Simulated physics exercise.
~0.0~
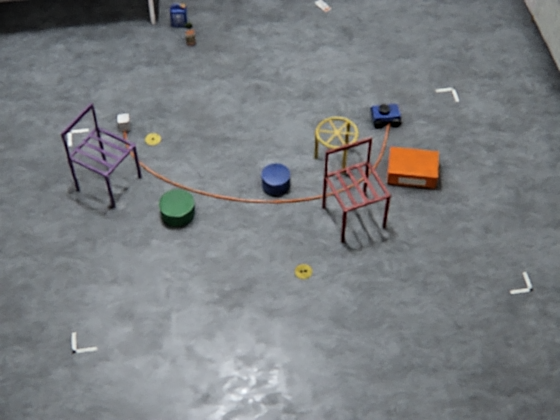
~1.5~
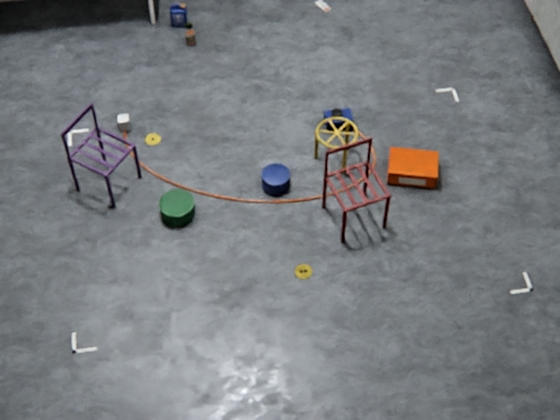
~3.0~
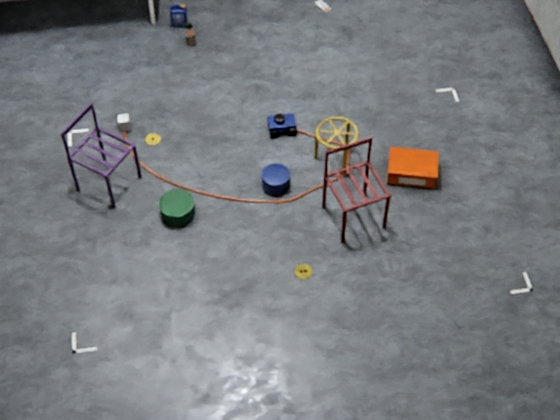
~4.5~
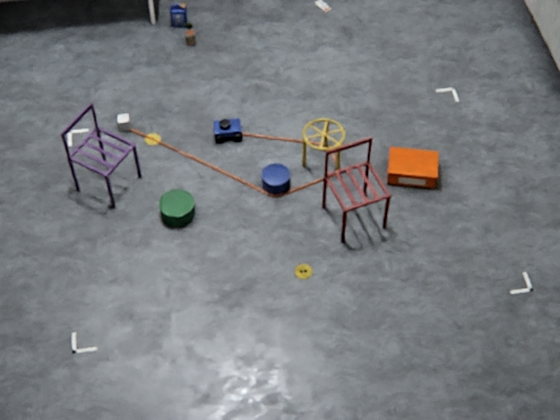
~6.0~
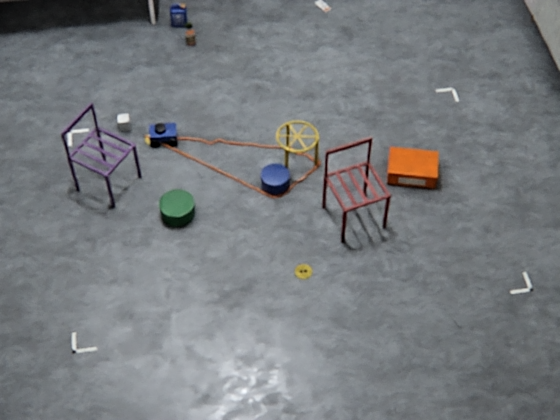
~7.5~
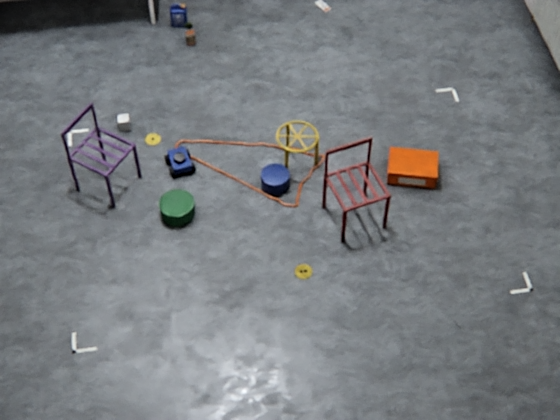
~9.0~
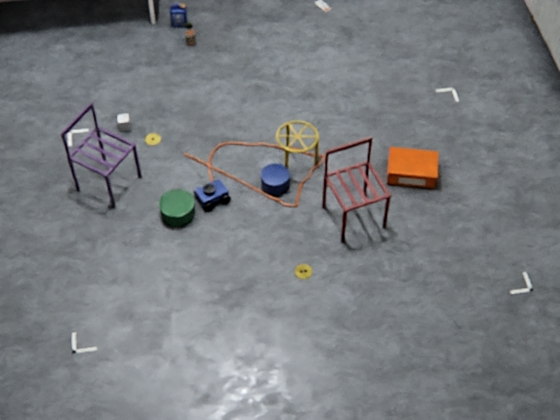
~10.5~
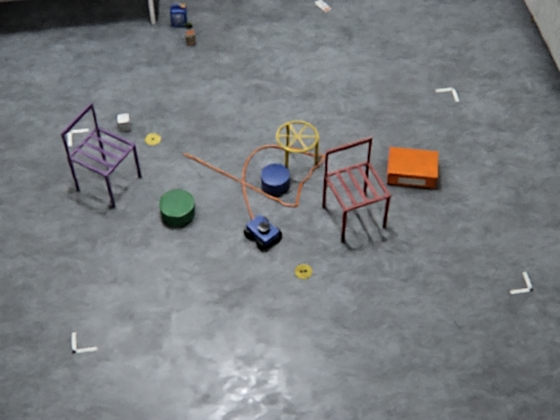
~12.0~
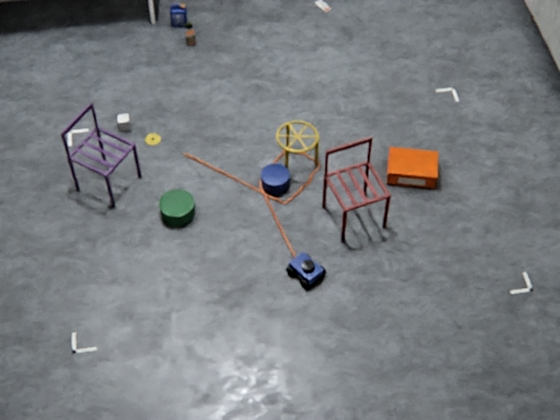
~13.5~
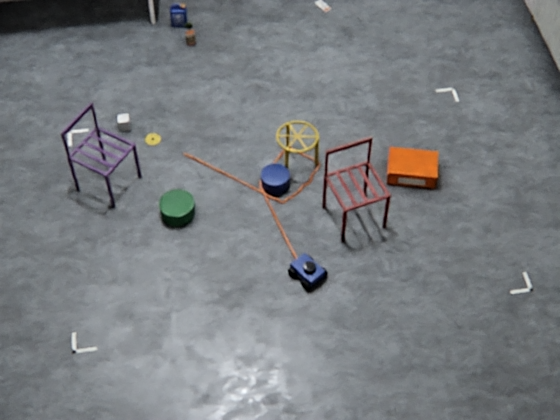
The footage shows a small blue cart trailing an orange lead leftward past chairs, tubs and an orange box, dragging a yellow stool slightly left as the lead tightens, then turning down and right, the lead's far end loose, and stopping at the lower yellow mark.
